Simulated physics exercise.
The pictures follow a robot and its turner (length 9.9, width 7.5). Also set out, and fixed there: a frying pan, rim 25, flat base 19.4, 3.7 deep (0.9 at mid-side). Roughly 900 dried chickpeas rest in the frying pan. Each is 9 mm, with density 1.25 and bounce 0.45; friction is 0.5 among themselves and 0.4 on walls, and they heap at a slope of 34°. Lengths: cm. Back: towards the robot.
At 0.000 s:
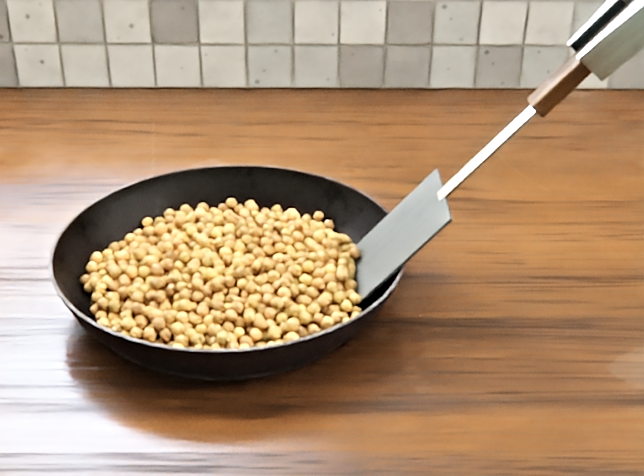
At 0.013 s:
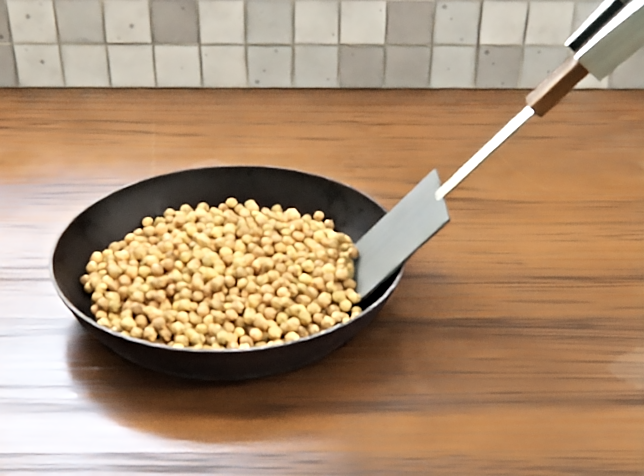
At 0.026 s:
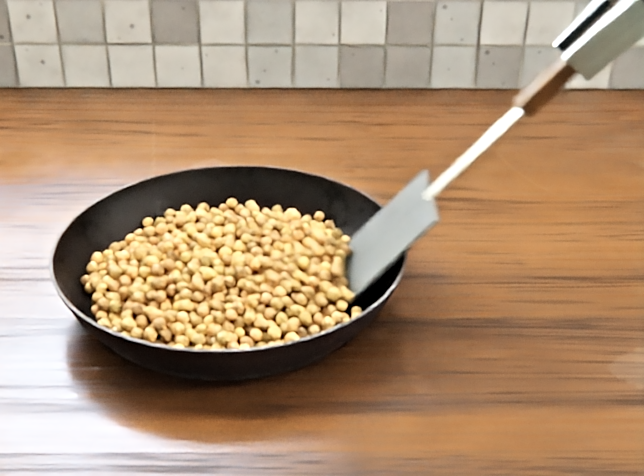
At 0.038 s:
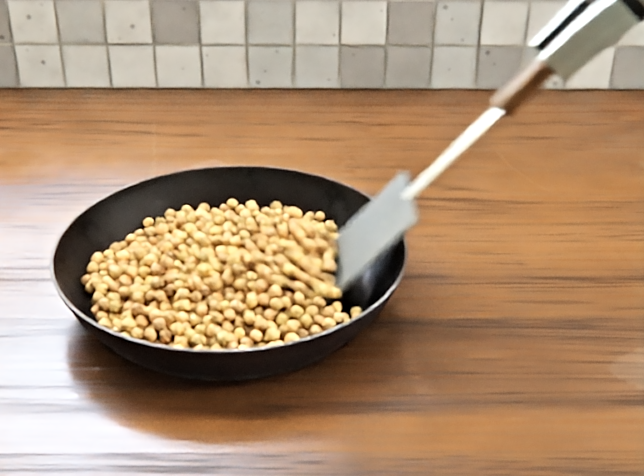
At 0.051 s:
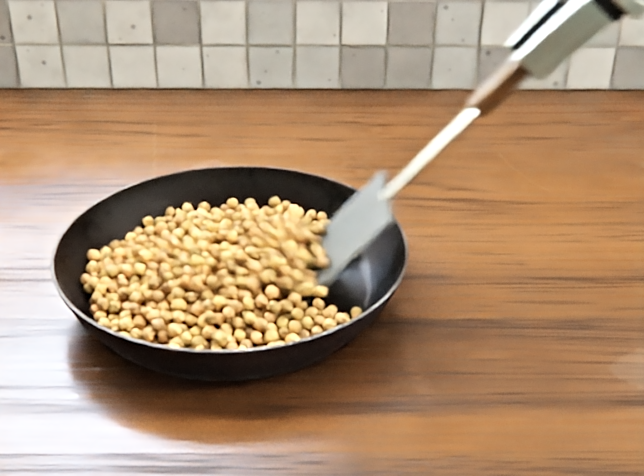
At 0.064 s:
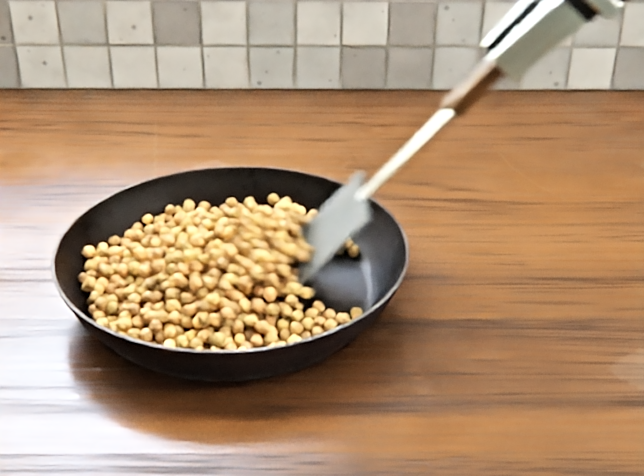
On a wooden countertop before a tiled wall, a robot arm holds a grey turner at the right edge of a black frying pan heaped with dried chickpeas. The turner barely moves at first, then sweeps left through the pan, pushing chickpeas leftward and baring some of the dark base behind it.
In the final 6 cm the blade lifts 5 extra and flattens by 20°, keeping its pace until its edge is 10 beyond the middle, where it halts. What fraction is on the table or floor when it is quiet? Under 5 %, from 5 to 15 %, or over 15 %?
Over 15 %.
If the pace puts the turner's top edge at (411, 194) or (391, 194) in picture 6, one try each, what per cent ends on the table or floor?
Roughly 10 and 15 percent.
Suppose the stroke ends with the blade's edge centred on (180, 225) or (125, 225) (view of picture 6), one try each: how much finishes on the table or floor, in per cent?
Respectively about 10 and 15 percent end on the table or floor.
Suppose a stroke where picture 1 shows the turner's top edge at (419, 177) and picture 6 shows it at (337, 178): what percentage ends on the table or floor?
Around 25 per cent finishes there.
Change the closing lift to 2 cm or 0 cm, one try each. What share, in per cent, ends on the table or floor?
First try around 30 percent, second try around 20 percent.
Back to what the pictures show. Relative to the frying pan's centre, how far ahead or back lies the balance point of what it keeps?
3.5 cm ahead.
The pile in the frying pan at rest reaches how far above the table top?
About 4.0 cm above the table.
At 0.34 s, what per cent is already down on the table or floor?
It is near 10 percent.
After 0.10 s, sloping 49°, highest piece 8 above the table; 900 in the frying pan.
After 0.13 s, sloping 44°, highest piece 10 above the table; 899 in the frying pan, 1 on the blade or in flight.
After 0.34 s, sloping 29°, highest piece 15 above the table; 686 in the frying pan, 85 on the table or floor, 129 on the blade or in flight.
After 1.39 s, sloping 29°, highest piece 4 above the table; 686 in the frying pan, 214 on the table or floor.
At rest, 686 in the frying pan, 214 on the table or floor. That is 24 % on the table or floor.
